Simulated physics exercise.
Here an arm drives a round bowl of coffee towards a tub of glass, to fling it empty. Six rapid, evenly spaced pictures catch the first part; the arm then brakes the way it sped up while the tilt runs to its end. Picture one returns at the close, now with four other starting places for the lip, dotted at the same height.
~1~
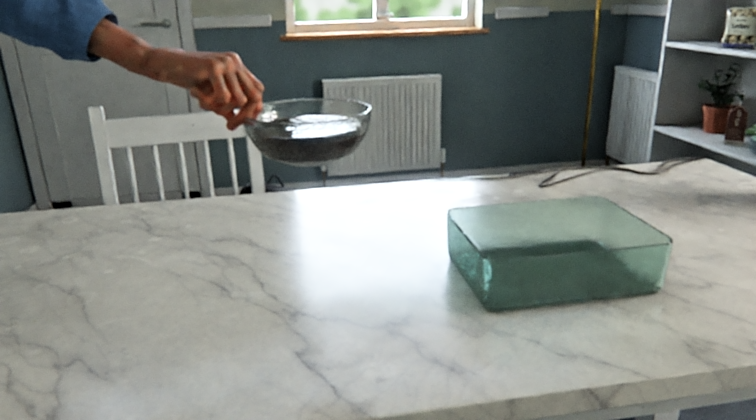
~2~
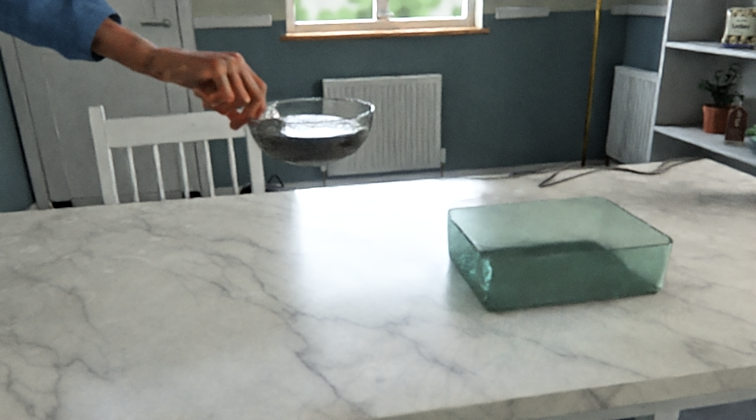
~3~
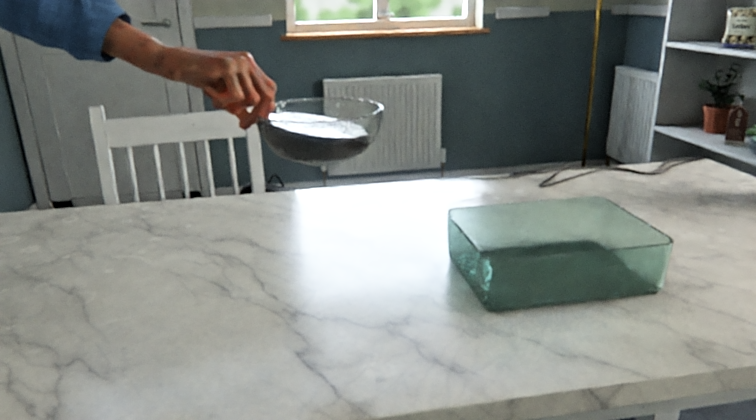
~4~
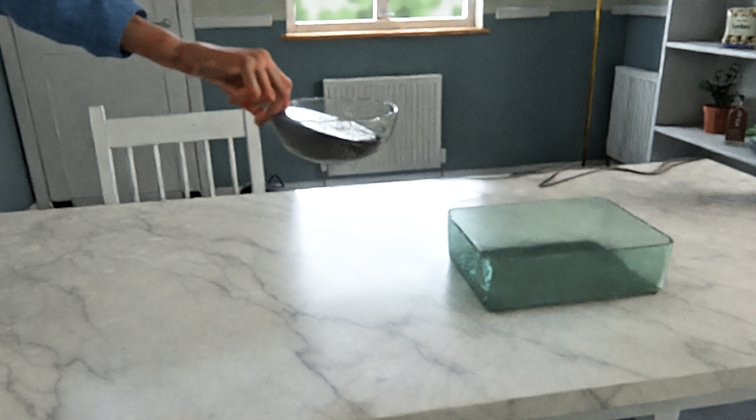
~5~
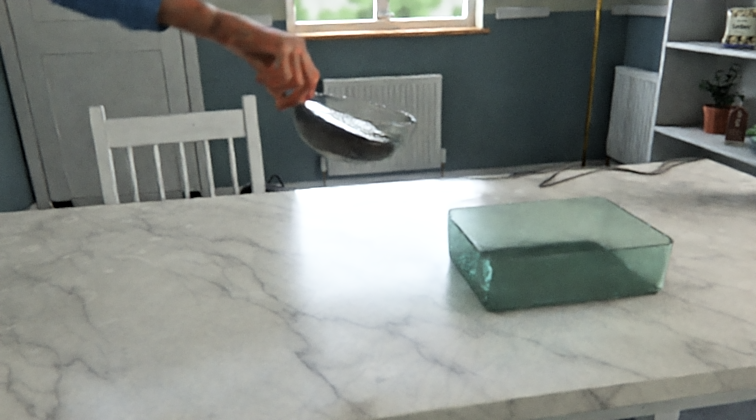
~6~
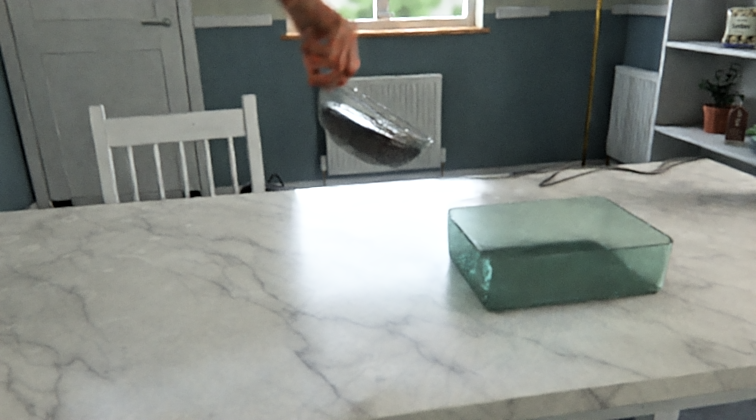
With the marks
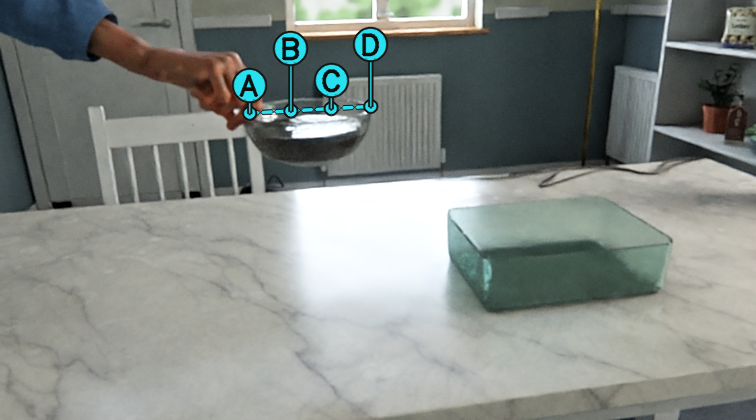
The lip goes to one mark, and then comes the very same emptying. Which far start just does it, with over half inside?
C is the one.
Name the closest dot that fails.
That is dot B.
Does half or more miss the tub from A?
Yes, it does.
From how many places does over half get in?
Two of the four.
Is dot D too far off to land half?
No.
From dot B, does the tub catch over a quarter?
No, less.
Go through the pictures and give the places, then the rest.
In the first frame, upright, lip at (367, 106); tub from (481, 309) to (660, 289); nothing has left yet.
In the second frame, upright, lip at (371, 106); nothing has left yet.
In the third frame, upright, lip at (379, 105); nothing has left yet.
In the fourth frame, upright, lip at (393, 106); nothing has left yet.
In the fifth frame, tipped about 13°, lip at (412, 118); nothing has left yet.
In the sixth frame, tipped about 33°, lip at (429, 138); nothing has left yet.
In cyan, A at (249, 113); B at (290, 110); C at (331, 108); D at (370, 106).
Choosing A, about 0 % lands in the tub, 98 % falls short.
Choosing B, about 14 % lands in the tub, 82 % falls short and 4 % goes beside or beyond.
Choosing C, about 67 % lands in the tub, 17 % falls short and 15 % goes beside or beyond.
Choosing D, about 76 % lands in the tub, 4 % falls short and 19 % goes beside or beyond.
